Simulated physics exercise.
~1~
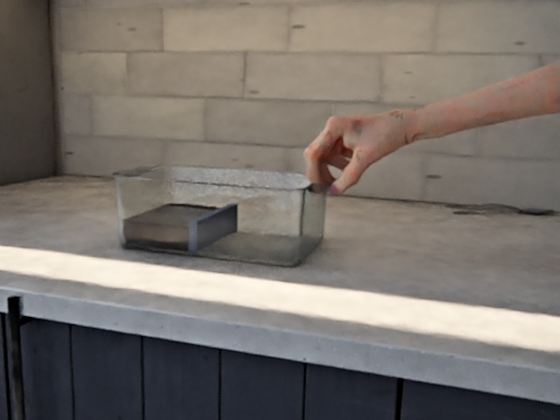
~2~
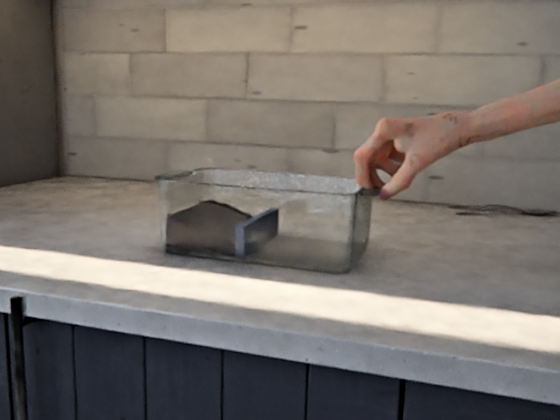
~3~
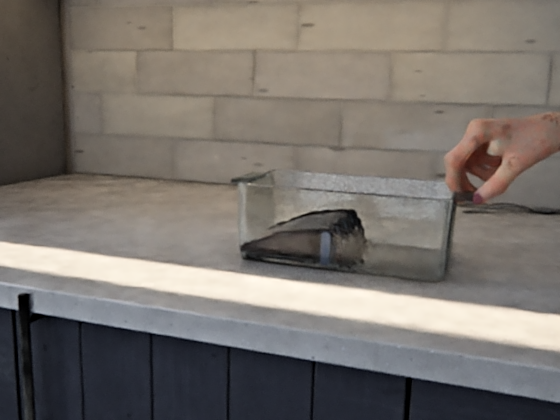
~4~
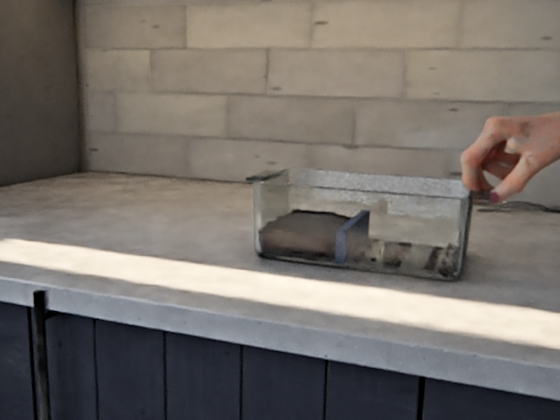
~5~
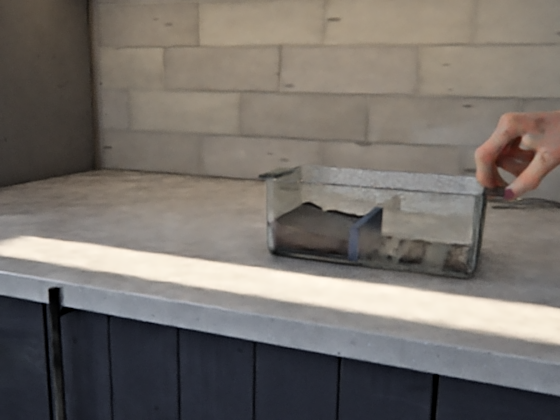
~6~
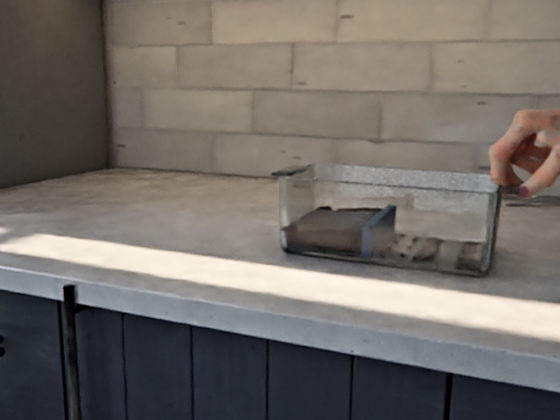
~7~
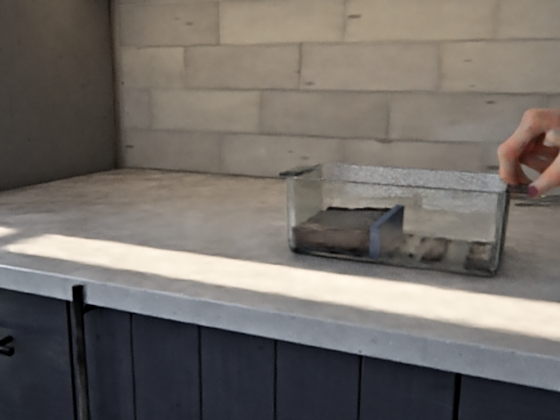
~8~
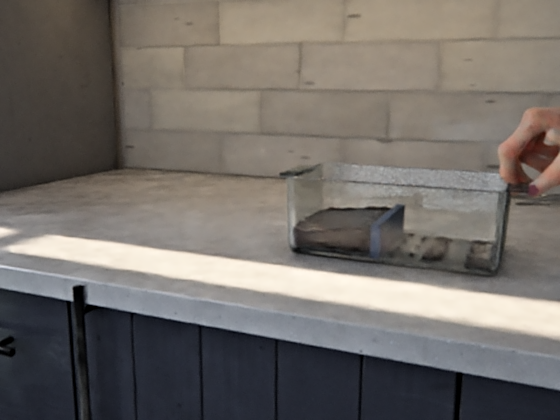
To begin with, a hand holds the right end of a divided glass tub on a stone counter, with dark coffee only in its left half. The hand pulls the tub to the right, and the coffee heaps up on the left side of its section. As the tub travels on, the coffee surges up against the divider and some spills over into the right half. The view drifts slightly left while the liquid rocks back and settles. Finally the tub stands still, with most of the coffee still on the left, a shallow patchy layer on the right, and none on the counter.
